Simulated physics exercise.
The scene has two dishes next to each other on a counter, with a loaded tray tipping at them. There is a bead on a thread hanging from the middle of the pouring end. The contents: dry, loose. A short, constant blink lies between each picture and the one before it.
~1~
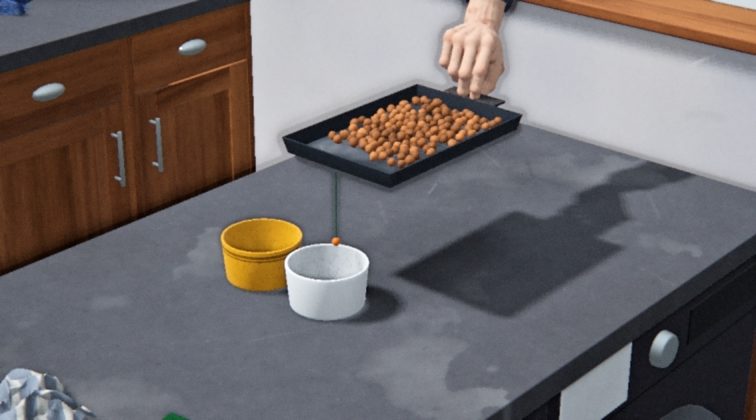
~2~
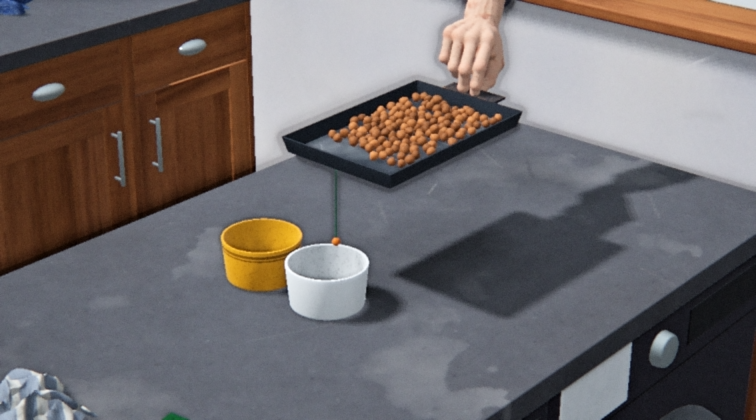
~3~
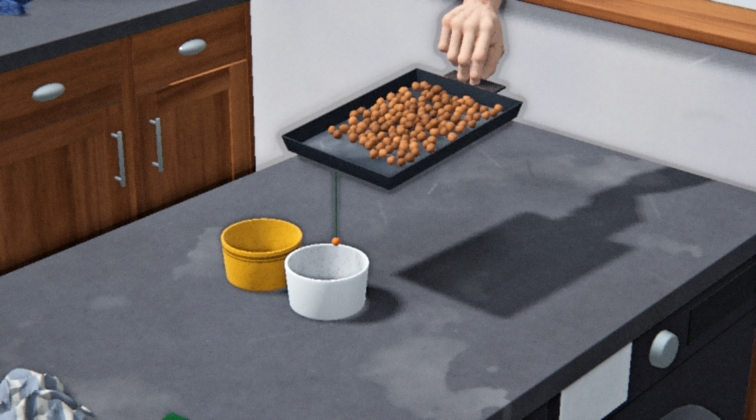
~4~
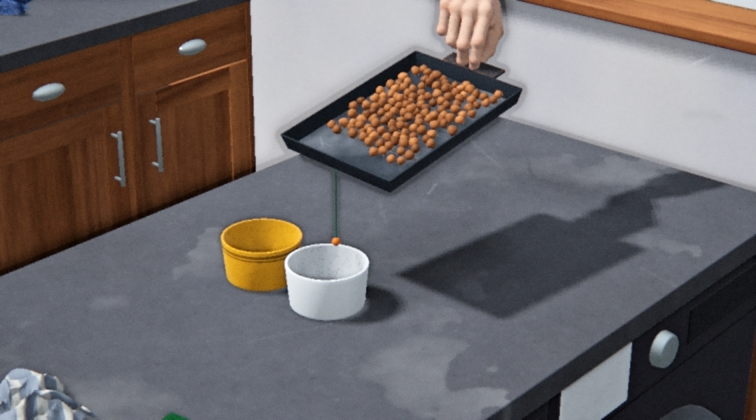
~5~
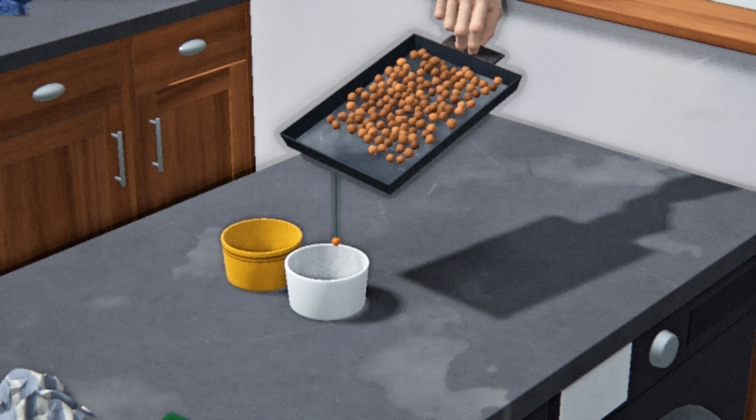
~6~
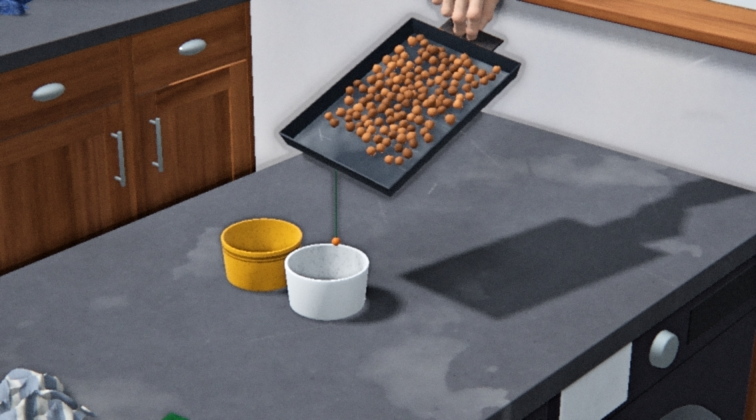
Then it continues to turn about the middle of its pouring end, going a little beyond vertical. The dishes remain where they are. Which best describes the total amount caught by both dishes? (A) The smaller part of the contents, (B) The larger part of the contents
A, the smaller part of the contents.
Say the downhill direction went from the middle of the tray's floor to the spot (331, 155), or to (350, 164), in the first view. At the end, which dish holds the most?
In turn: The left dish; the right dish.
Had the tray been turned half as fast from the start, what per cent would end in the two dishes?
It would be around 20 percent.
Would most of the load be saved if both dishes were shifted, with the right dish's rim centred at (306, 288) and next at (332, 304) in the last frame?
Taking the tries in order: A minor share, followed by a minor share.
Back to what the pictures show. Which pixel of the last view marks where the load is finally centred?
Near pixel (367, 326).
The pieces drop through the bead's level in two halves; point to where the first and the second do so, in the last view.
For the early half I get (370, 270), and for the late half (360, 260).
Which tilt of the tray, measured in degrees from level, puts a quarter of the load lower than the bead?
At roughly 95°.
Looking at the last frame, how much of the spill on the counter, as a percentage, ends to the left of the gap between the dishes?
10 per cent, roughly.
Shortly afterwards, tray tipped steeply; all but a few on the tray; a little in the air.
Next, tray tipped past a quarter turn; near a quarter on the tray; a little in the right dish; near a third outside both; near a quarter in the air.
Some moments later, tray tipped past a quarter turn; near a quarter in the right dish; the bulk outside both.
In the end, tray tipped past a quarter turn; near a quarter in the right dish; none at all in the left dish; the bulk outside both.
